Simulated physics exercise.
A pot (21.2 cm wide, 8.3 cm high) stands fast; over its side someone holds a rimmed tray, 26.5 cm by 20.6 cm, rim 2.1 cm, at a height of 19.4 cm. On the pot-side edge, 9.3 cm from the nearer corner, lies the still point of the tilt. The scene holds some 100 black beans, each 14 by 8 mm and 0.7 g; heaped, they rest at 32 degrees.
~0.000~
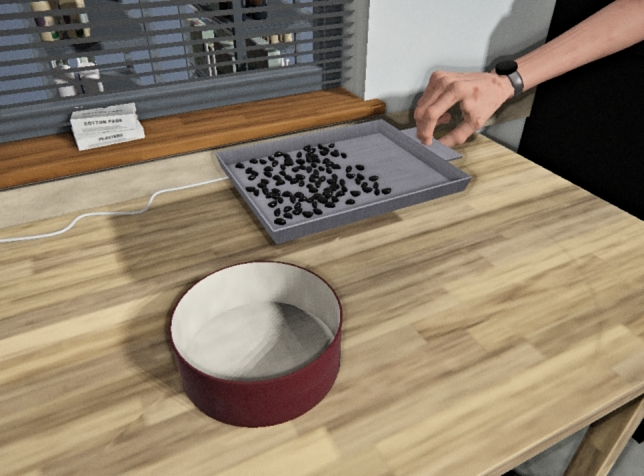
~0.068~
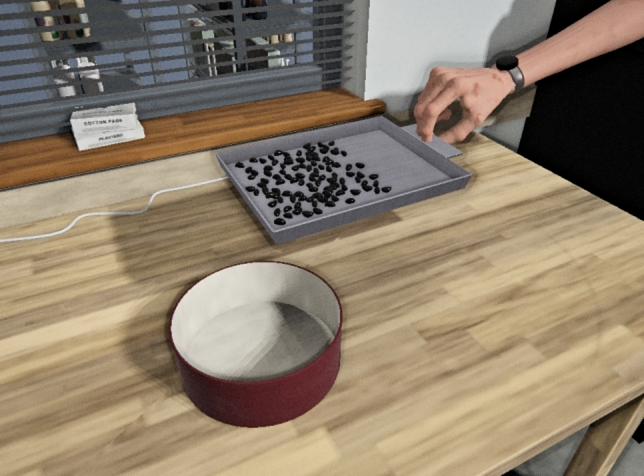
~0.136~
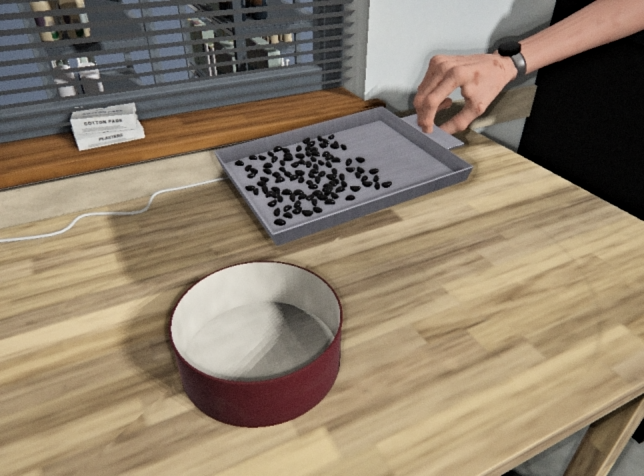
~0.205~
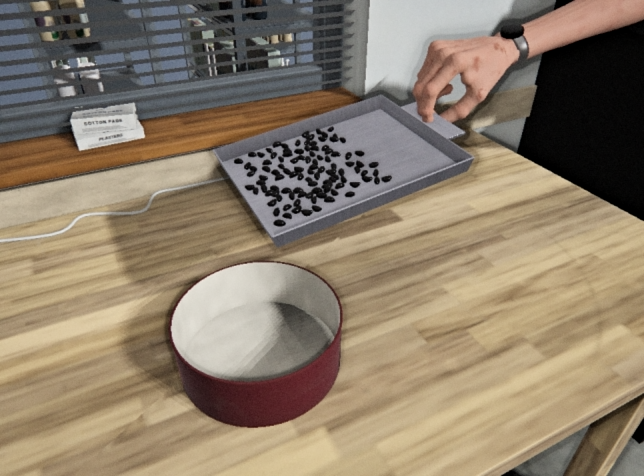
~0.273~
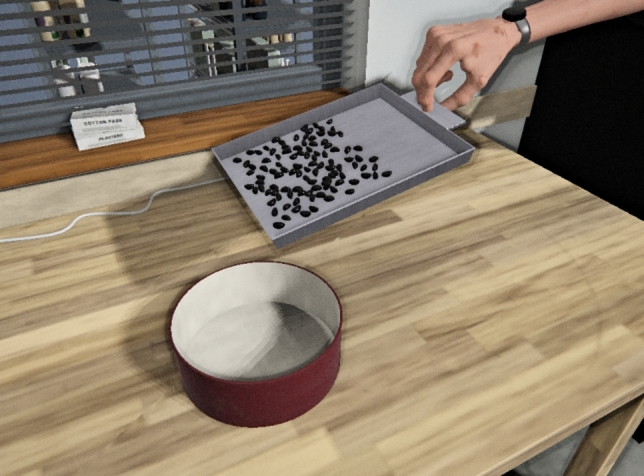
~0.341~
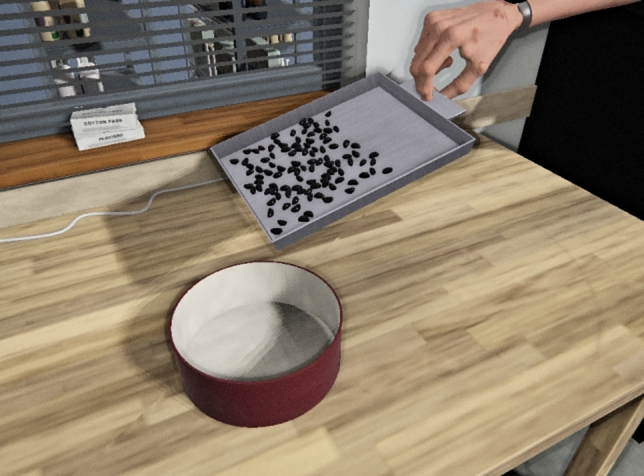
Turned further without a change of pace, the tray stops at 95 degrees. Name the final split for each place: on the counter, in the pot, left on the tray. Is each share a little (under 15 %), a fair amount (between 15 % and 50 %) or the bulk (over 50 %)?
Counter: A little; pot: The bulk; left on the tray: A little.
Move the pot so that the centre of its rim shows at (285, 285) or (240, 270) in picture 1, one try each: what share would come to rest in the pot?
Some 95 and 60 per cent.
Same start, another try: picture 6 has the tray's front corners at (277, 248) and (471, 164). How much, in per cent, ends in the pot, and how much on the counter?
Pot: 100, counter: 0.
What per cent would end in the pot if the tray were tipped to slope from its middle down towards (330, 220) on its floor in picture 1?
The share comes to about 95 in a hundred.
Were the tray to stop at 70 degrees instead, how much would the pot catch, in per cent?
That would give about 25 per cent.
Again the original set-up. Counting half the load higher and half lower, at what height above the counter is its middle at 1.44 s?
Median height: Approx. 22 cm.
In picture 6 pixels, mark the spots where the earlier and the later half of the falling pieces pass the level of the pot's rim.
Earlier half close to (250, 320), later half at (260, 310) in pixels.
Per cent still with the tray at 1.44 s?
Close to 100 in a hundred parts of the load.
After 1.00 s, tilt 53 degrees; the tray holds 100 %, the pot 0 %.
After 1.44 s, tilt 78 degrees; the tray holds 100 %, the pot 0 %.
After 1.95 s, tilt 95 degrees; the tray holds 0 %, the pot 95 %.
At rest (2.9 s), counter 5 %, pot 95 %, tray 0 %.
